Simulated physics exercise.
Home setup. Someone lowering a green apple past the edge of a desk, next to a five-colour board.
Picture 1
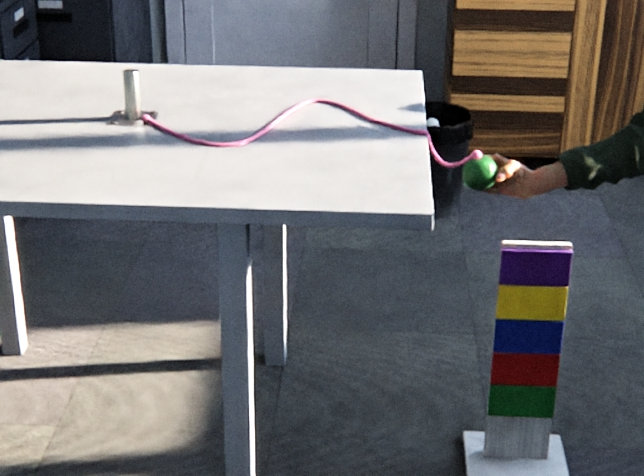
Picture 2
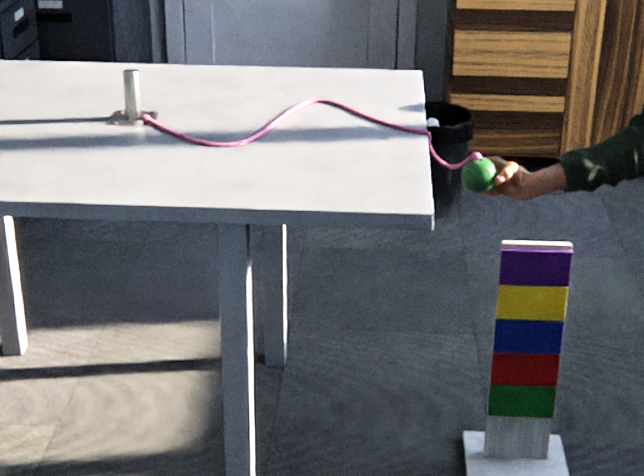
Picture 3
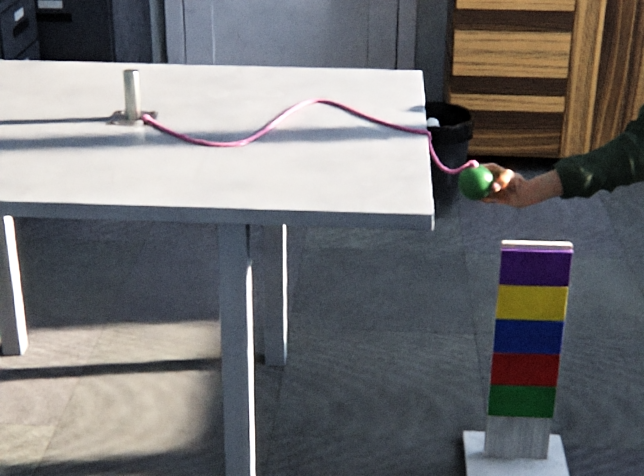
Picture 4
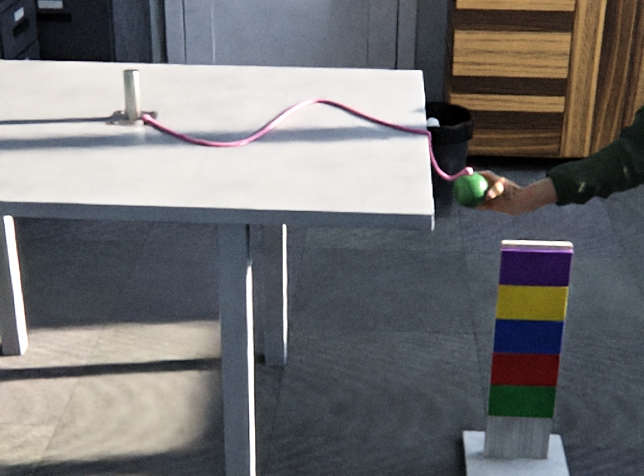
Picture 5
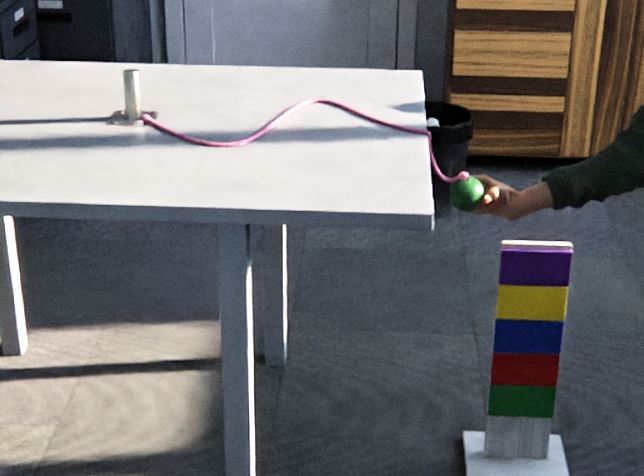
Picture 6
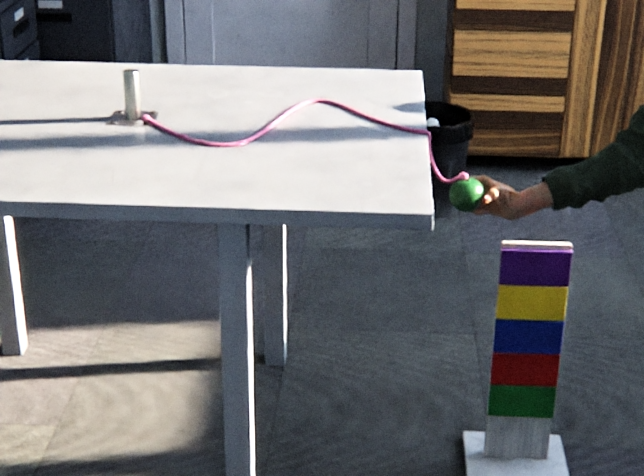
A hand holding a green ball on a pink cord moves slightly down and left.
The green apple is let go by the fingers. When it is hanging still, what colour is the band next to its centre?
Red.
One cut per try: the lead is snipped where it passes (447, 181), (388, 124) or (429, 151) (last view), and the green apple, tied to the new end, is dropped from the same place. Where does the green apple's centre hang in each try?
Taking them in turn, it's about (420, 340), then about (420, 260), and finally about (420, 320).
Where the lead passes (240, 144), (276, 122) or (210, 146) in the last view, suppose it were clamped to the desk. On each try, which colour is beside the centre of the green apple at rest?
Results, in sequence: Blue / yellow / blue.
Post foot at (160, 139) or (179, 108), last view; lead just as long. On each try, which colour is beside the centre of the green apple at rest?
In turn, green and then green.
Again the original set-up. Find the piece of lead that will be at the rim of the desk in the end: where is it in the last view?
The one at (311, 102).
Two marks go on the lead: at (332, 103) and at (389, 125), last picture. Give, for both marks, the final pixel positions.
To (427, 166) for the first and to (420, 246) for the second.
Soon after, apple near (431, 336); level with blue.
After that, apple near (409, 362); level with red.
In the end, apple near (413, 364); level with red. Its centre hangs level with the red band.
